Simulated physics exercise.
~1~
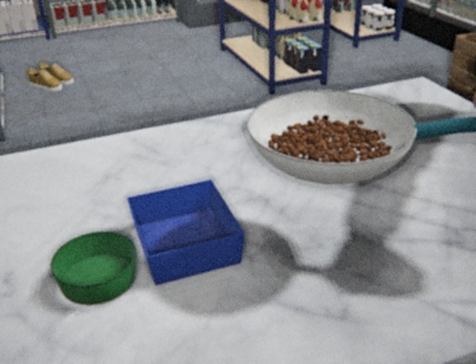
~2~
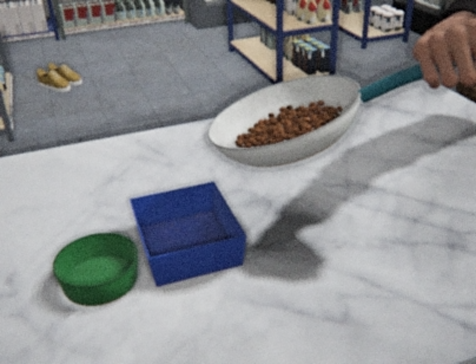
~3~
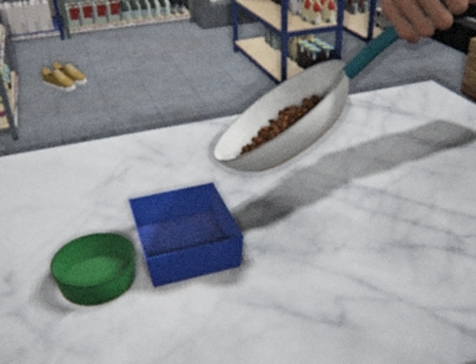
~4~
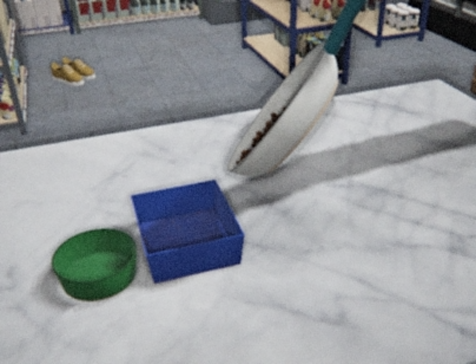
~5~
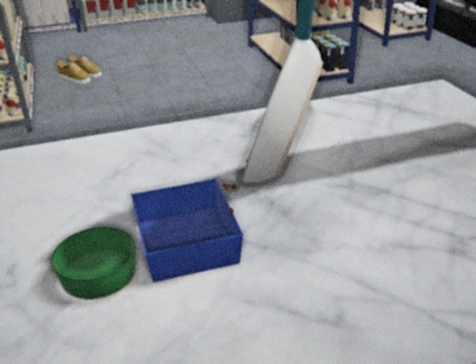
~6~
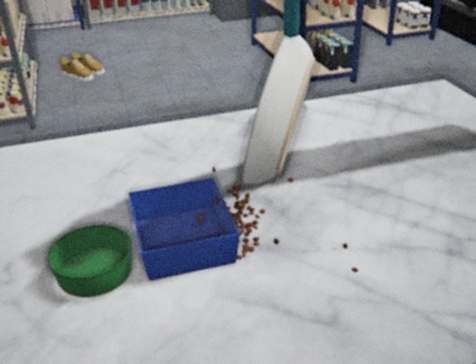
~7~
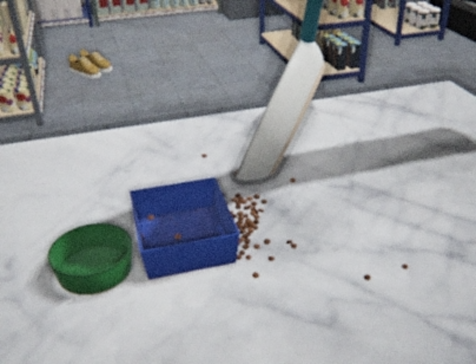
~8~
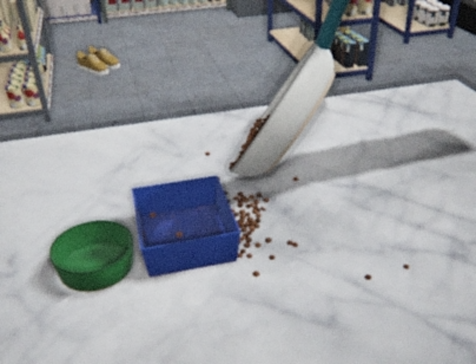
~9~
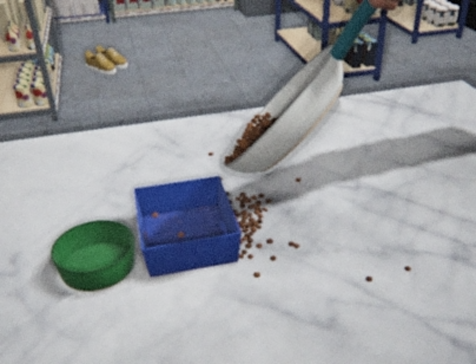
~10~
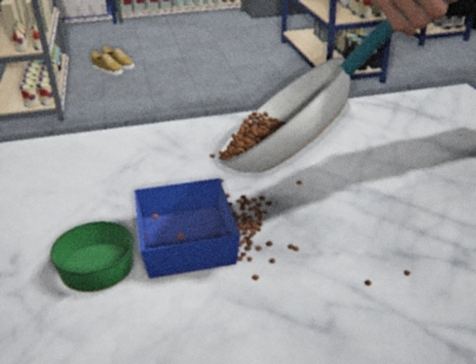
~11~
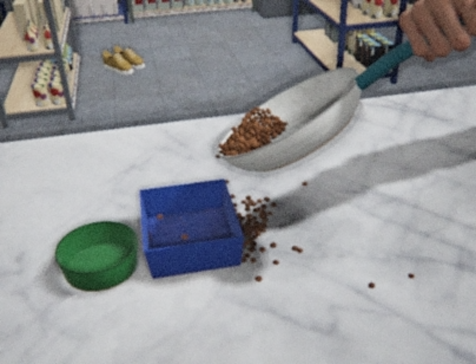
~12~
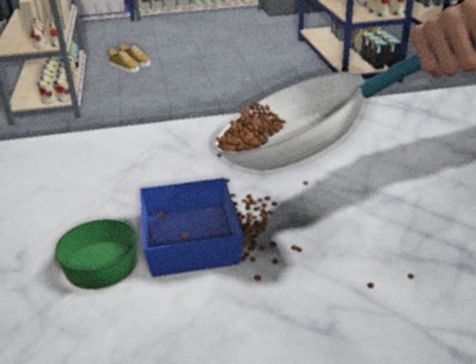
The footage shows a hand tilting a pan of brown kibble steeply beside a blue tin and a green dish on a marble surface, spilling some pieces onto the surface right of the tin, then tipping the pan back partway with most of the kibble still in it.
